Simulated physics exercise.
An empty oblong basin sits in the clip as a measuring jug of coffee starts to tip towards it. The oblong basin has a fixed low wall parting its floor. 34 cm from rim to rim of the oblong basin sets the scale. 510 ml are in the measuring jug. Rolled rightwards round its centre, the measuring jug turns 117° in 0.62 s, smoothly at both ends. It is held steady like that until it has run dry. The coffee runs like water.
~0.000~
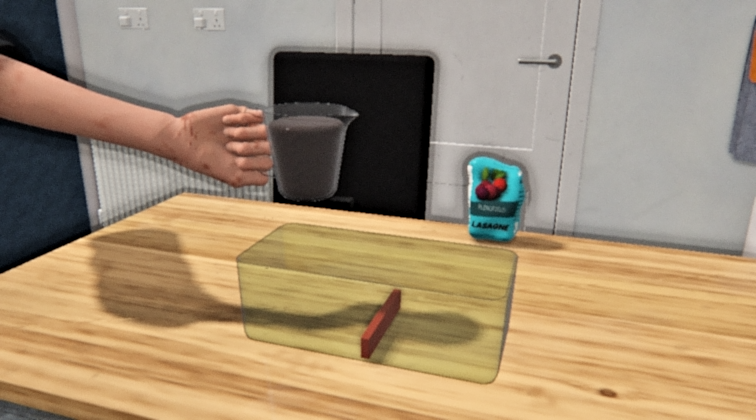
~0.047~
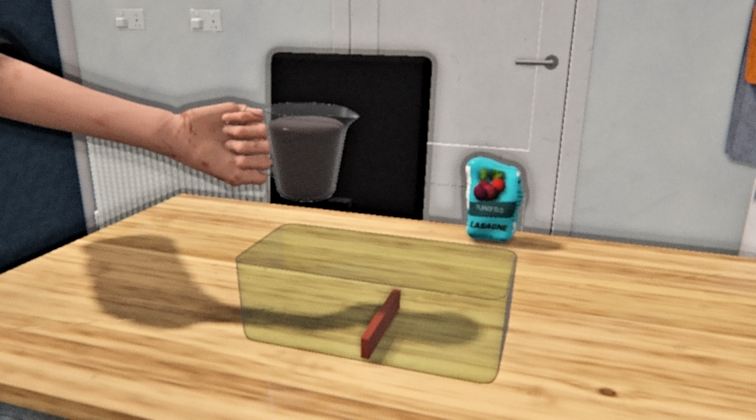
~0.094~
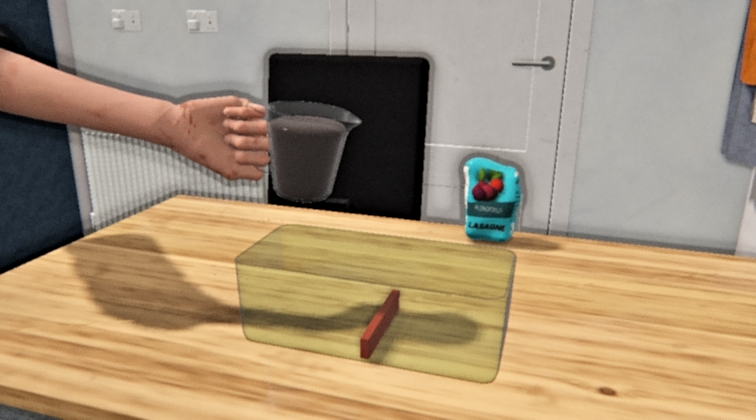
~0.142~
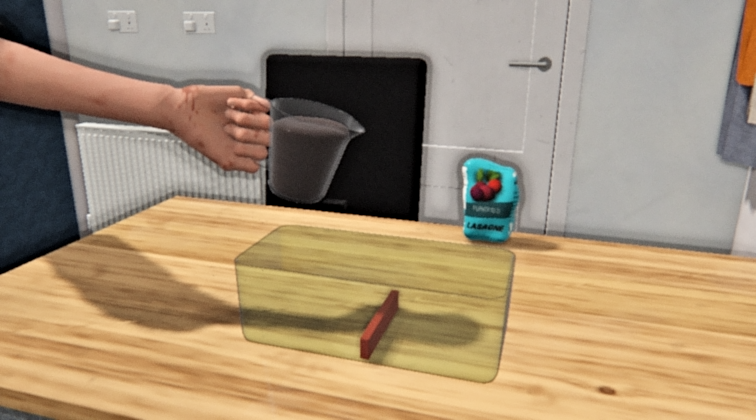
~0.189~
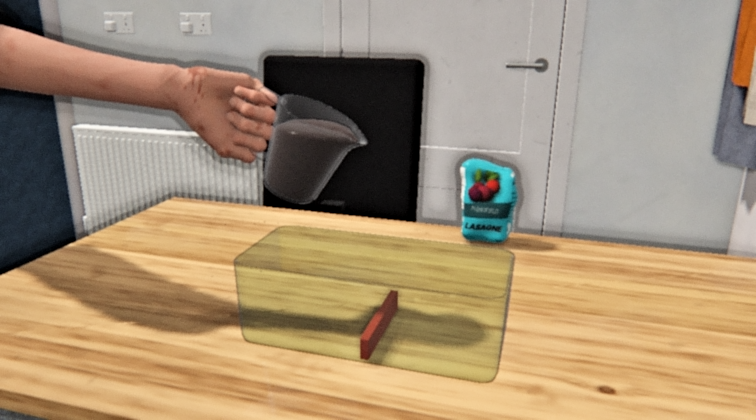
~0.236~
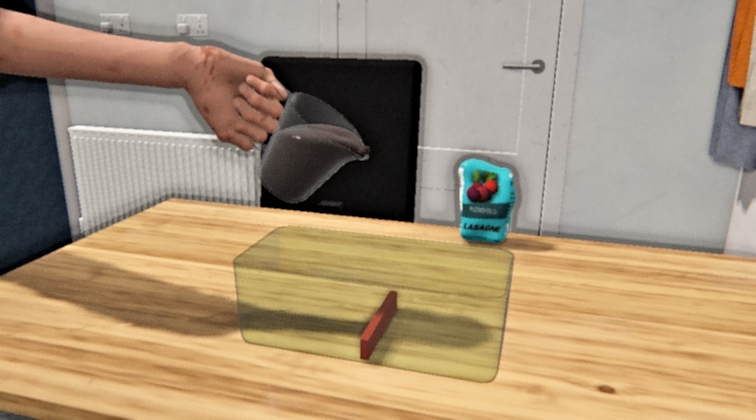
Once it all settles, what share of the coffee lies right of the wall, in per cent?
55 %.
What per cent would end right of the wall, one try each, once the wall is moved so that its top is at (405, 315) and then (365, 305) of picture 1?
The first try gives 30 percent and the second 90 percent.
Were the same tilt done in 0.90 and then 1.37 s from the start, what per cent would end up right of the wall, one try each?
Try 1: Approx. 70 %; try 2: Approx. 75 %.
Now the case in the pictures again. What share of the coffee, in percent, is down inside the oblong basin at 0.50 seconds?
Some 38 per cent.
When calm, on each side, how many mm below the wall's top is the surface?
Some 22 mm on the left and 18 mm on the right.
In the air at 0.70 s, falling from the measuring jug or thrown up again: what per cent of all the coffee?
Something like 6 per cent of the total.
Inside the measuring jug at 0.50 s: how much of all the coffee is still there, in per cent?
About 36 percent.
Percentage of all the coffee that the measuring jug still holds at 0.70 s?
2 per cent or so.
After 0.50 s the tilt is 107° and 36 per cent is still to pour, 4 is left of the wall and 34 right of it.
After 0.70 s the tilt is 117° and 2 per cent is still to pour, 38 is left of the wall and 55 right of it.
After 0.90 s the tilt is 117° and 0 per cent is still to pour, 43 is left of the wall and 55 right of it.
After 1.12 s the tilt is 117° and 0 per cent is still to pour, 43 is left of the wall and 55 right of it.
In the end 43 per cent lies left of the wall, 55 right of it and 2 outside.
